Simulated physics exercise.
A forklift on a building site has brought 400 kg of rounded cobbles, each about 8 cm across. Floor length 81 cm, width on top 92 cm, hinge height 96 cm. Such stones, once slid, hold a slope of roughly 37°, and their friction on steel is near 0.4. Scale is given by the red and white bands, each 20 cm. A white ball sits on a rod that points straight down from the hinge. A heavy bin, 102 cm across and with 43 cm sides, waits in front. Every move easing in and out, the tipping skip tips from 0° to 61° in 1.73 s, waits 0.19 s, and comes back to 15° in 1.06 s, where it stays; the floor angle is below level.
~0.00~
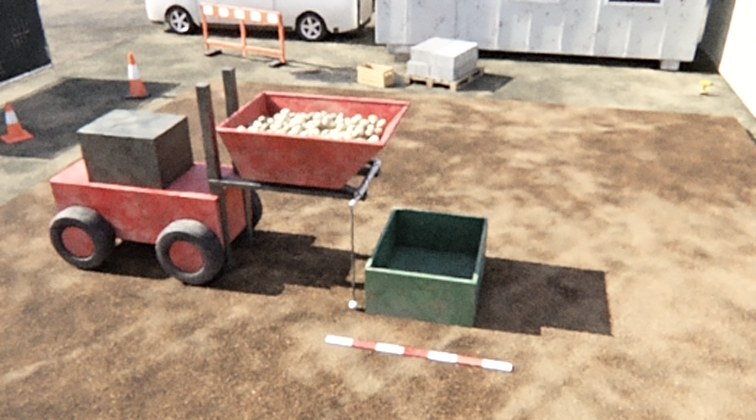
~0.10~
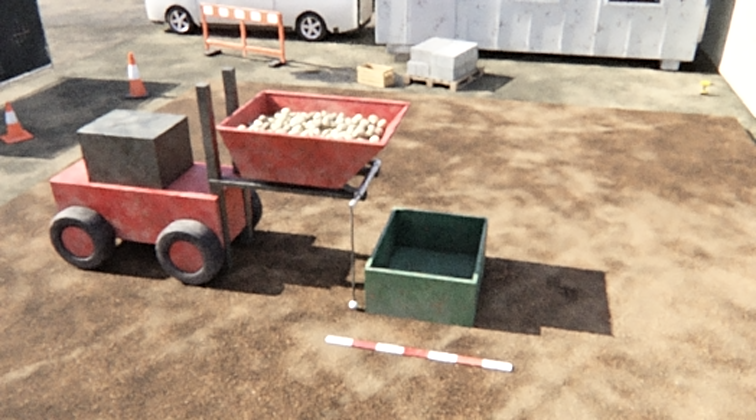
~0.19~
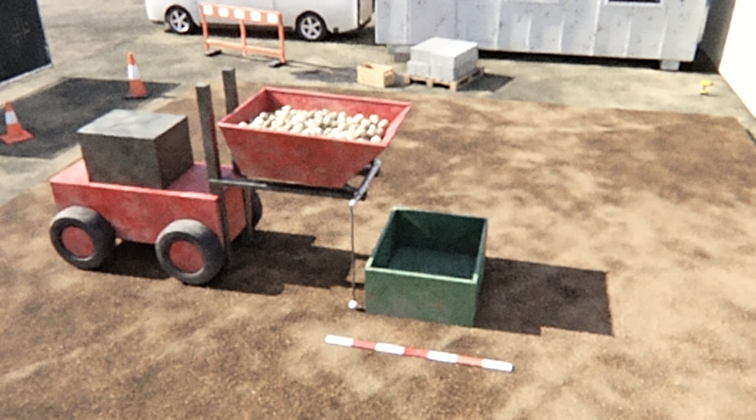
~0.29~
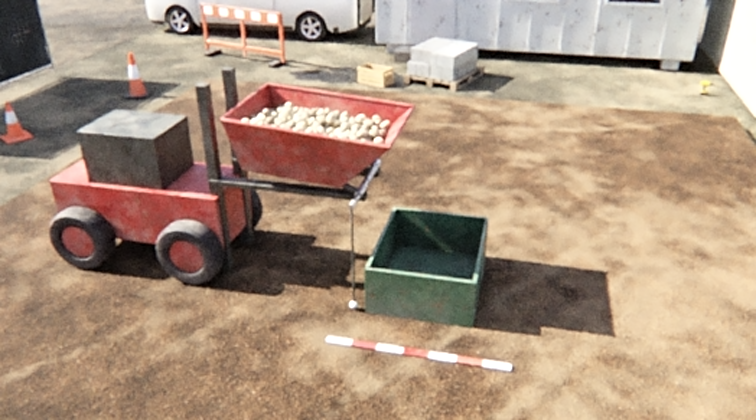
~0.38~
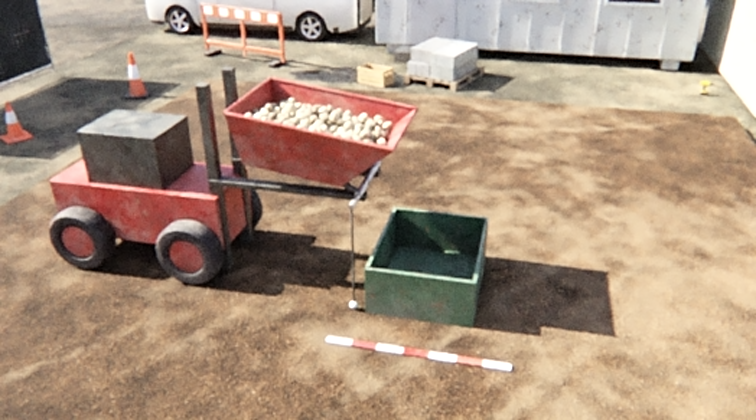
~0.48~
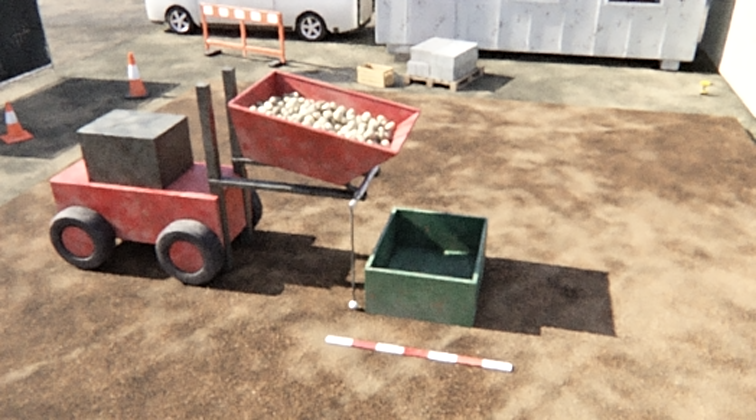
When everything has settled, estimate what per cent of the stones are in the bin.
About 25 per cent of the stones finish there.
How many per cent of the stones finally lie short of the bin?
Estimated share: Approx. 0 %.
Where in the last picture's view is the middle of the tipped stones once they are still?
I'd put it close to (491, 291).
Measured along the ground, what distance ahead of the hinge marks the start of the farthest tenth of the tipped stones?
Distance along the ground: Some 180 cm.
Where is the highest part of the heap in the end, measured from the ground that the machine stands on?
About 26 cm higher than the ground.
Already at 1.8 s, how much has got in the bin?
I'd say near 15 per cent at that time.
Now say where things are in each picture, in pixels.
The first picture shows lip at (384, 145), floor tilted 0°, highest stones at (321, 122).
In the second picture, the tipping skip is at 1°, its lip at (385, 145); the top of the load is at (321, 122); the stones move at 0.1 m/s on average.
In the third picture, the tipping skip is at 2°, its lip at (387, 146); the top of the load is at (320, 120); the stones move at 0.2 m/s on average.
The fourth picture shows lip at (390, 148), floor tilted 5°, highest stones at (305, 116); the stones move at 0.3 m/s on average.
The fifth picture shows lip at (393, 150), floor tilted 8°, highest stones at (308, 113); the stones move at 0.4 m/s on average.
The sixth picture shows lip at (397, 153), floor tilted 11°, highest stones at (287, 104); the stones move at 0.4 m/s on average.
After 1.3 s the floor is at 52°; 100 % in the tipping skip; the foremost stones are at (418, 164).
After 1.8 s the floor is at 61°; 85 % in the tipping skip, 13 % in the bin, 2 % beside or beyond the bin; the foremost stones are at (479, 246).
After 3.4 s the floor is at 15°; 40 % in the tipping skip, 26 % in the bin, 34 % beside or beyond the bin; the foremost stones are at (661, 280).
After 5.9 s the floor is at 15°; 40 % in the tipping skip, 26 % in the bin, 34 % beside or beyond the bin; the foremost stones are at (665, 279).
